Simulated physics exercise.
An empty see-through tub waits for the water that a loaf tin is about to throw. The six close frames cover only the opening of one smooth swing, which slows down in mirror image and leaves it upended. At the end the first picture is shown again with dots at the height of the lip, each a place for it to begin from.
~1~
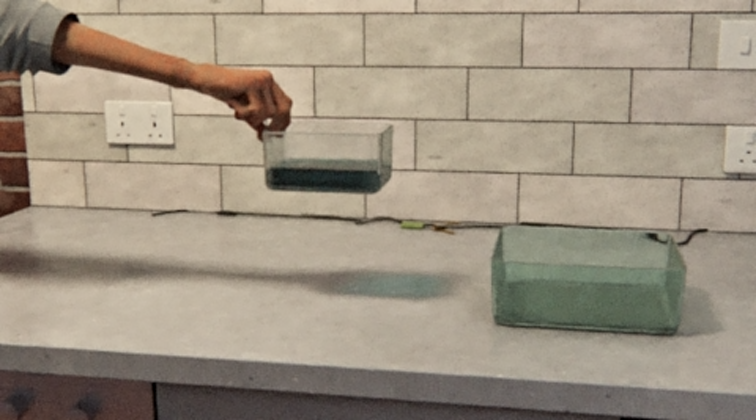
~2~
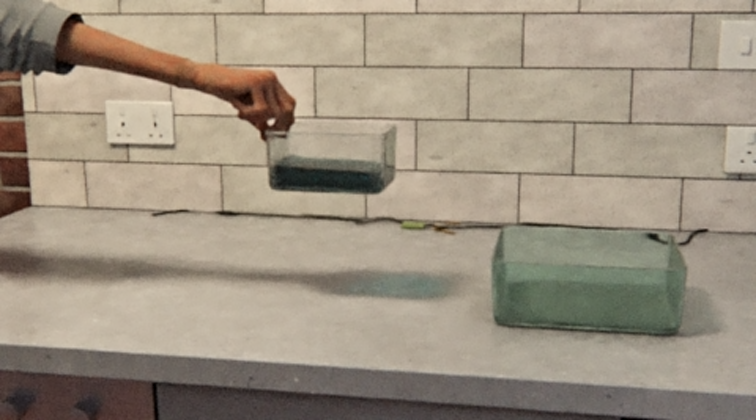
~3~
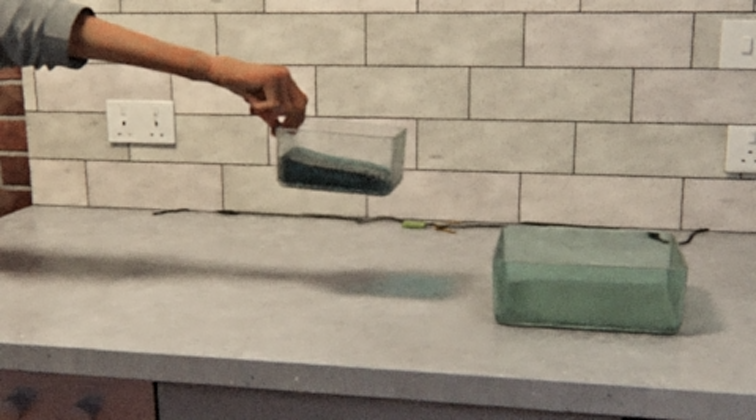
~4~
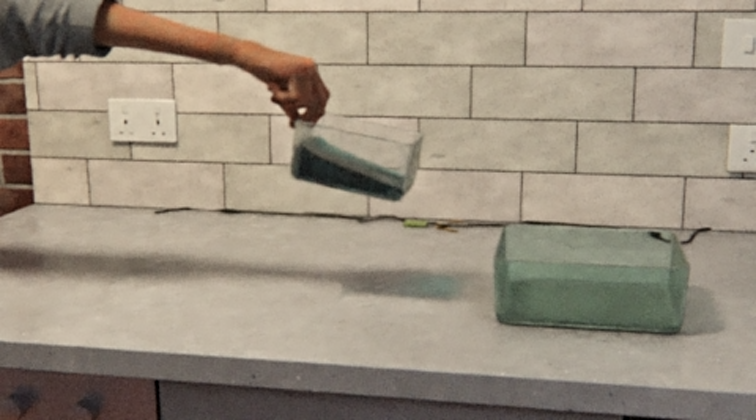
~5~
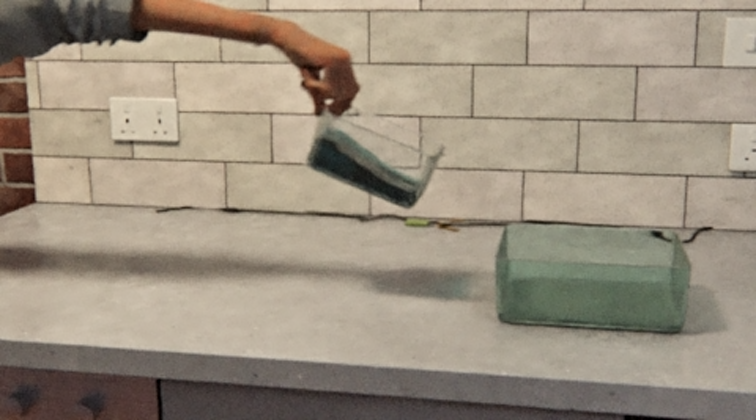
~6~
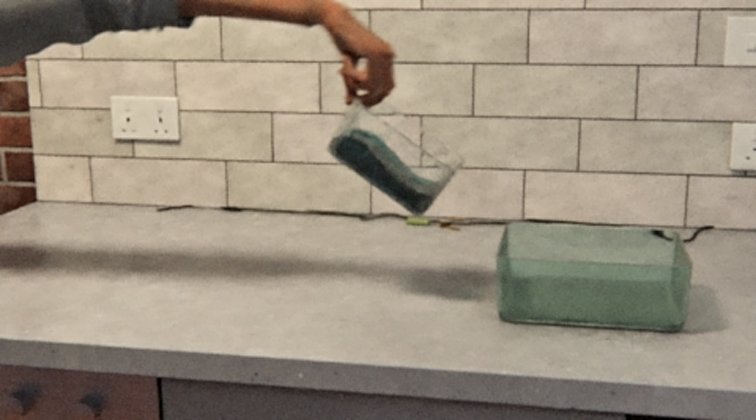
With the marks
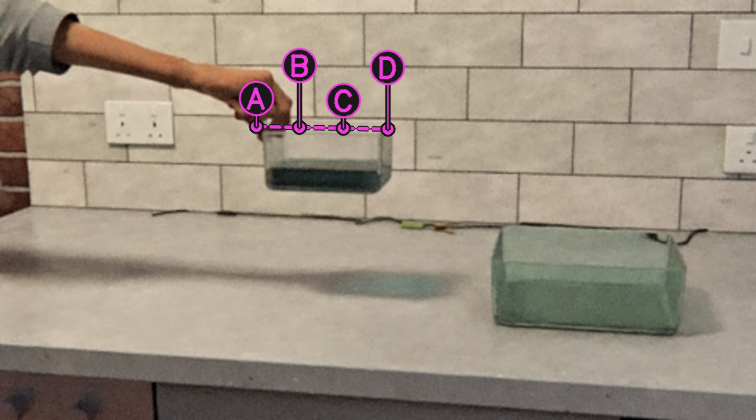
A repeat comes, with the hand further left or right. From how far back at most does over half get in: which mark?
Spot C just does it.
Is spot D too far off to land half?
No.
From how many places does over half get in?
Two of the four.
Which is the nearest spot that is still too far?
Spot B.
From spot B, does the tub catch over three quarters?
No, less.
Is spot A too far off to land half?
Yes.
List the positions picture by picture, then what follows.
The first picture shows upright, lip at (385, 129); tub from (492, 322) to (680, 333); nothing has left yet.
The second picture shows upright, lip at (389, 129); nothing has left yet.
The third picture shows tipped about 3°, lip at (400, 132); nothing has left yet.
The fourth picture shows tipped about 11°, lip at (418, 139); nothing has left yet.
The fifth picture shows tipped about 21°, lip at (439, 150); nothing has left yet.
The sixth picture shows tipped about 34°, lip at (459, 164); nothing has left yet.
In magenta, A at (256, 126); B at (299, 127); C at (343, 128); D at (387, 129).
Choosing A, about 0 % lands in the tub, 97 % falls short and 3 % goes beside or beyond.
Choosing B, about 22 % lands in the tub, 73 % falls short and 5 % goes beside or beyond.
Choosing C, about 71 % lands in the tub, 17 % falls short and 12 % goes beside or beyond.
Choosing D, about 79 % lands in the tub, 8 % falls short and 14 % goes beside or beyond.
